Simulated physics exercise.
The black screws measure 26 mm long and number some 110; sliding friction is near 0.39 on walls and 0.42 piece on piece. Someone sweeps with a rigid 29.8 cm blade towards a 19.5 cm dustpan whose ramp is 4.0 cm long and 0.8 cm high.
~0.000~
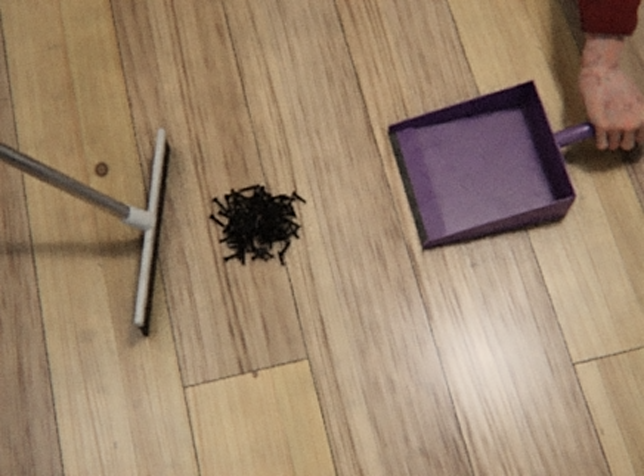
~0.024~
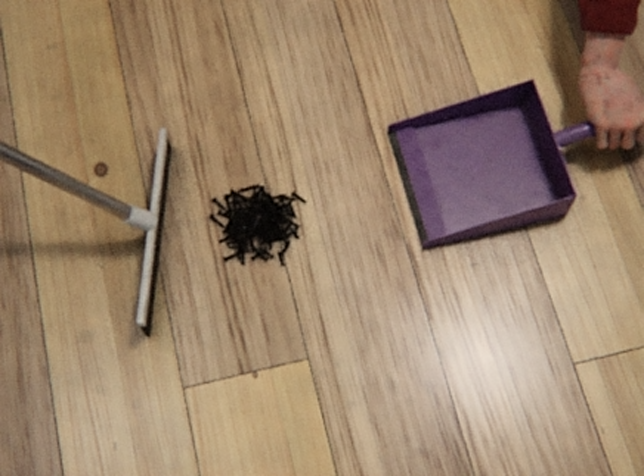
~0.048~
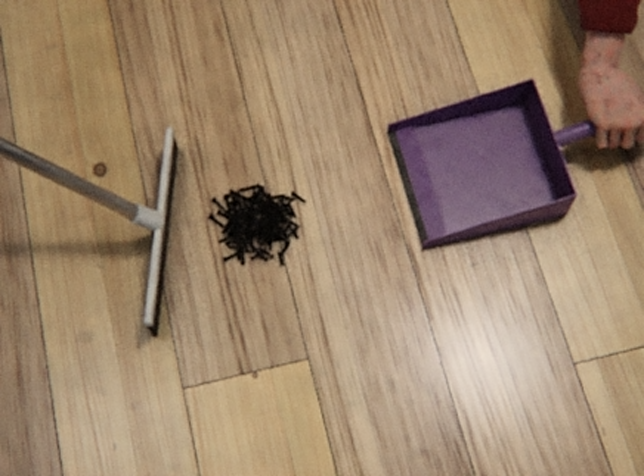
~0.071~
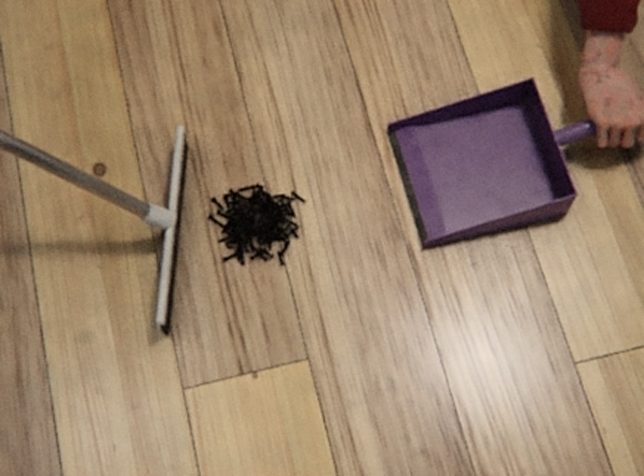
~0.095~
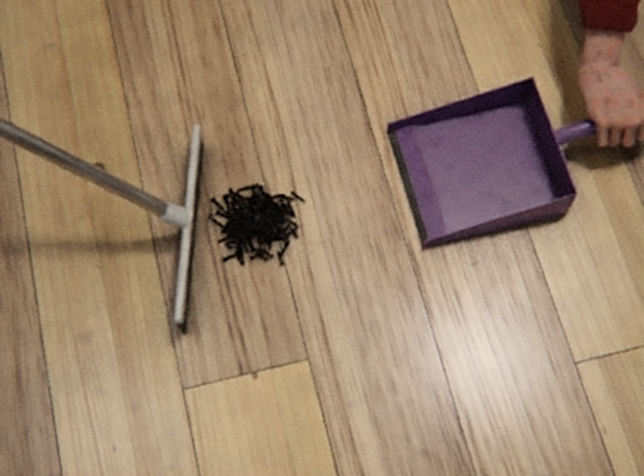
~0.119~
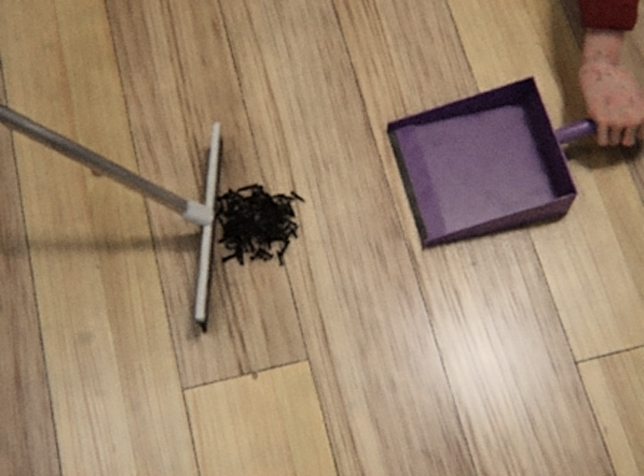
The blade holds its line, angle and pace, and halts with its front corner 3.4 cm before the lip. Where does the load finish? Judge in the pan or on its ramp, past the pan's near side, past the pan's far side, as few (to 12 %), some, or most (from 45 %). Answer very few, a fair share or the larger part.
Pan: The larger part, near side: A fair share, far side: Very few.
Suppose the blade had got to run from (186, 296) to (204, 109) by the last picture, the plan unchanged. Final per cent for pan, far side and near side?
Pan 20, far 5, near 0.
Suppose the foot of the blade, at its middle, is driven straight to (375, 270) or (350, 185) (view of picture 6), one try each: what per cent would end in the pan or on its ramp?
Some 30 and 45 per cent.
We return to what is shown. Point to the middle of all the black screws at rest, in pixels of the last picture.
Around (432, 222).
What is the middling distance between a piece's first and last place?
Roughly 28 cm.
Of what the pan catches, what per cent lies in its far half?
About 20 per cent.
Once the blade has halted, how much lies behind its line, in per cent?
Roughly 0 per cent.
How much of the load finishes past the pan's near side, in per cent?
Some 20 per cent.
Then, at 0.22 s, middle of the blade 17 cm from the lip; 0 % over the lip, far side 0 %, near side 0 %.
After 0.29 s, middle of the blade 9 cm from the lip; 0 % over the lip, far side 0 %, near side 10 %.
After 0.50 s, middle of the blade 8 cm from the lip; 55 % over the lip, far side 0 %, near side 20 %.
By 1.2 s all is still; pan 50 %, near side 20 %, far side 0 %, in front of the lip or behind the blade 30 %.
